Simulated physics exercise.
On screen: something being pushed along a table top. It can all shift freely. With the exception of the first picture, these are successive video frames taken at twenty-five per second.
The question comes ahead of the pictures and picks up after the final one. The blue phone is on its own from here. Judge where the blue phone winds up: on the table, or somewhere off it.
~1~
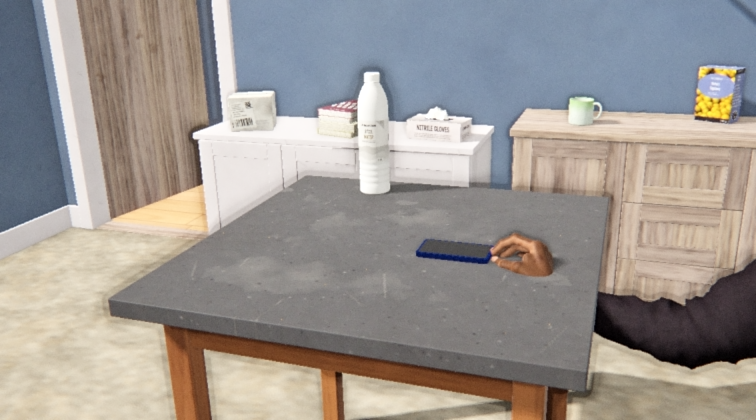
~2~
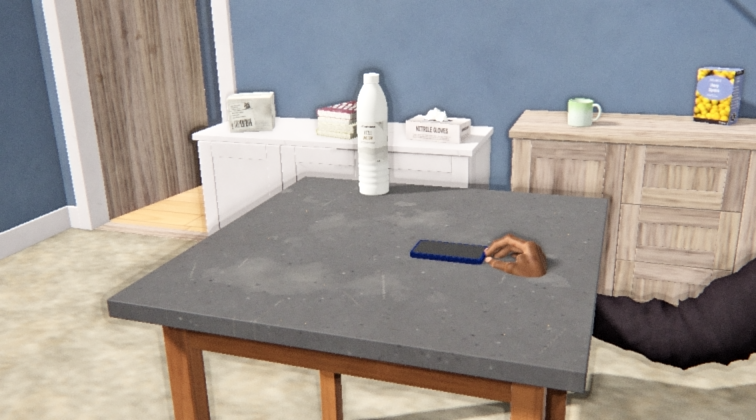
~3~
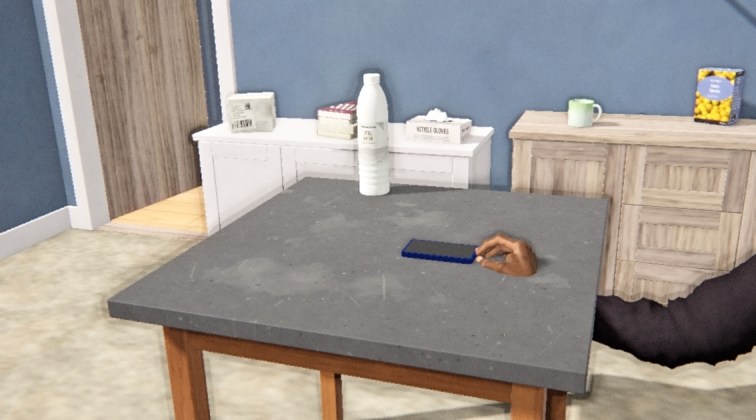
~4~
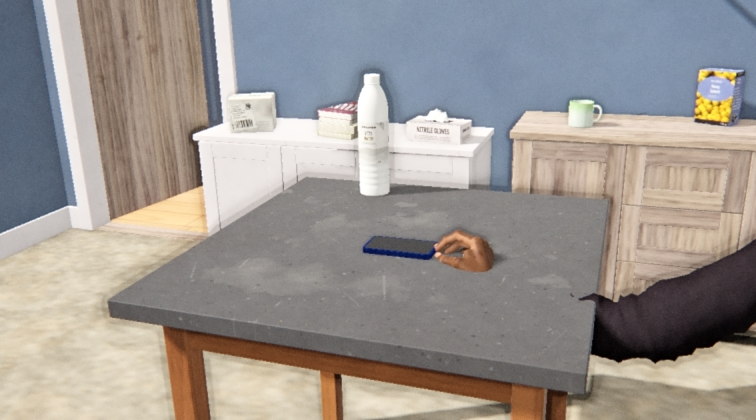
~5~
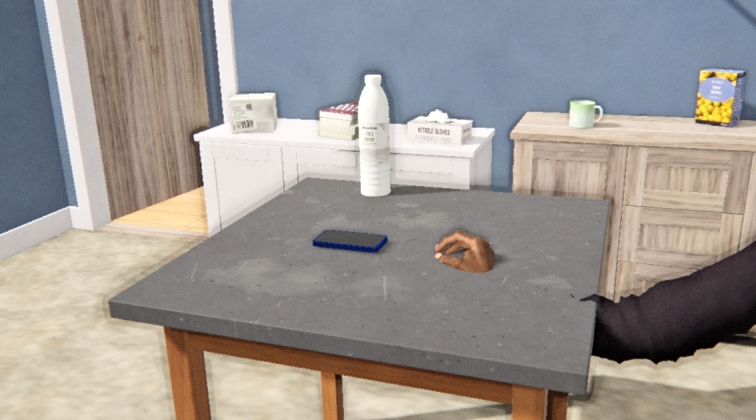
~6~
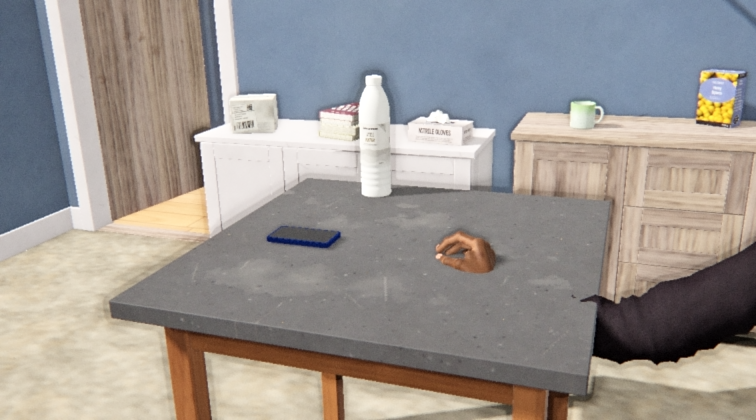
Comes off.
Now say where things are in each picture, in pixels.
In the first picture, under the hand; blue phone (455, 251).
In the second picture, under the hand; blue phone (449, 252).
In the third picture, under the hand; blue phone (441, 251).
In the fourth picture, blue phone (401, 247).
In the fifth picture, blue phone (350, 241) displaced about its own width.
In the sixth picture, blue phone (304, 237) displaced about its own width.
Then, 0.10 s past the last view, blue phone now off the table.
Then, 0.30 s past the last view, things are still on the move.
Then, 0.50 s past the last view, as before.
Finally, off the table, blue phone.
